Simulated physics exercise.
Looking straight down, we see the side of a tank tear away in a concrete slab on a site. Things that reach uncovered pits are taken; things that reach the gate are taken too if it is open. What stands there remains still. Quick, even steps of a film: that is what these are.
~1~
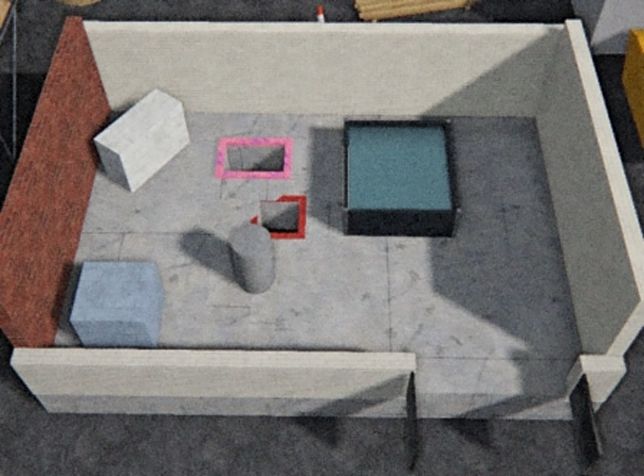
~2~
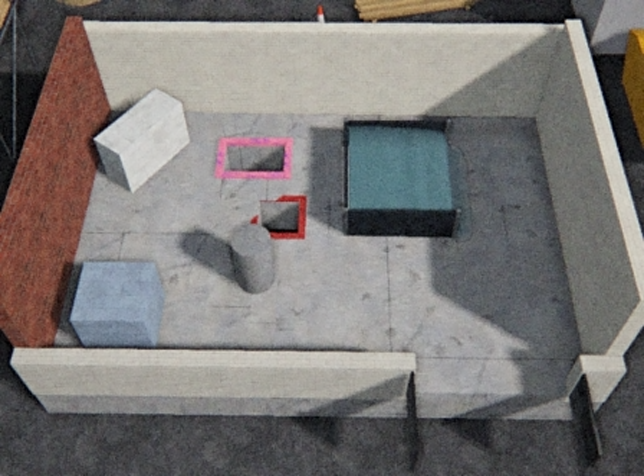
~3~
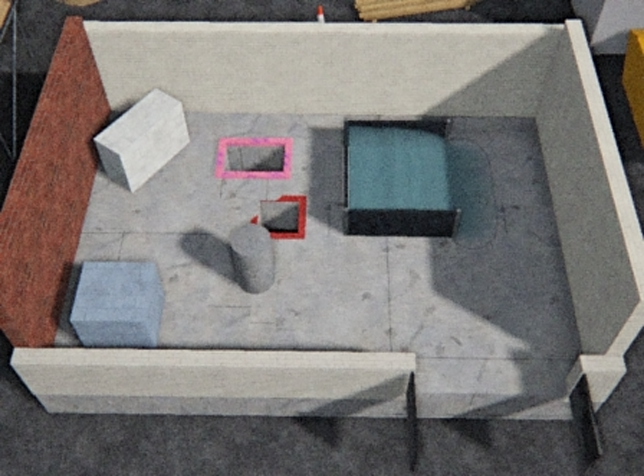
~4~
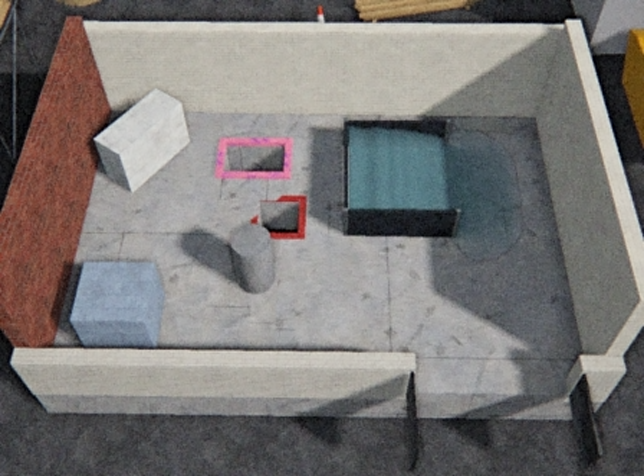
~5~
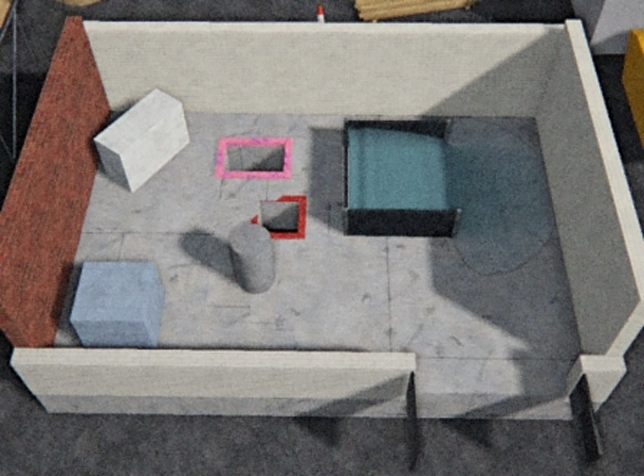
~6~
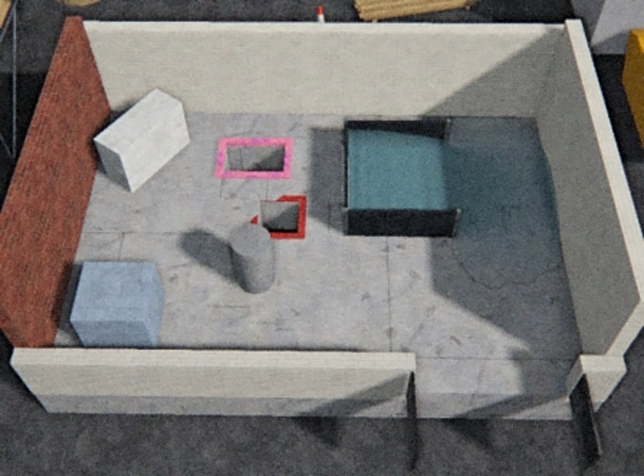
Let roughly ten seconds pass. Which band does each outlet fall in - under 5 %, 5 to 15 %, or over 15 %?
In order: The gate will not stay within fifteen per cent; the pink pit will not reach five per cent; the red pit will not reach five per cent.
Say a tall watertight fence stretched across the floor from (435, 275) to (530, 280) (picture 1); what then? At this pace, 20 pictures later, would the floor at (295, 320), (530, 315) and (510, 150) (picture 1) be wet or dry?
In the order you listed them: Unsoaked, soaked, soaked.
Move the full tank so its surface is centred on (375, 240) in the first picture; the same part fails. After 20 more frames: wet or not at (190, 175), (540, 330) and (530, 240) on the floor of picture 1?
Spot 1 unwetted, spot 2 wetted, and spot 3 wetted.
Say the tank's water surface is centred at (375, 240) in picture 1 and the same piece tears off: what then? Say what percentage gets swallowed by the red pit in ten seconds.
Within ten seconds the red pit collects 6 percent of the total.
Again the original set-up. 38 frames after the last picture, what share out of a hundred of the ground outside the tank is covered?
My estimate is roughly 50 percent.
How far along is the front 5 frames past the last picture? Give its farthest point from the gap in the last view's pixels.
Point: (572, 336) in the last picture's pixels.
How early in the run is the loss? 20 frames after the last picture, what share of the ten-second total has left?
Result, approximate: 25 per cent.
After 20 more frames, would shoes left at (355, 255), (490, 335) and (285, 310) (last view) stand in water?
The readings in sequence are waterless, watered, waterless.
A moment on, water covers 15 % of the floor; the gate 0 %, the pink pit 0 %, the red pit 0 %.
Next, water covers 20 % of the floor; the gate 1 %, the pink pit 0 %, the red pit 0 %.
Then, water covers 35 % of the floor; the gate 12 %, the pink pit 0 %, the red pit 0 %.
Later, water covers 50 % of the floor; the gate 31 %, the pink pit 2 %, the red pit 0 %.
In the end, water covers 60 % of the floor; the gate 47 %, the pink pit 2 %, the red pit 1 %.
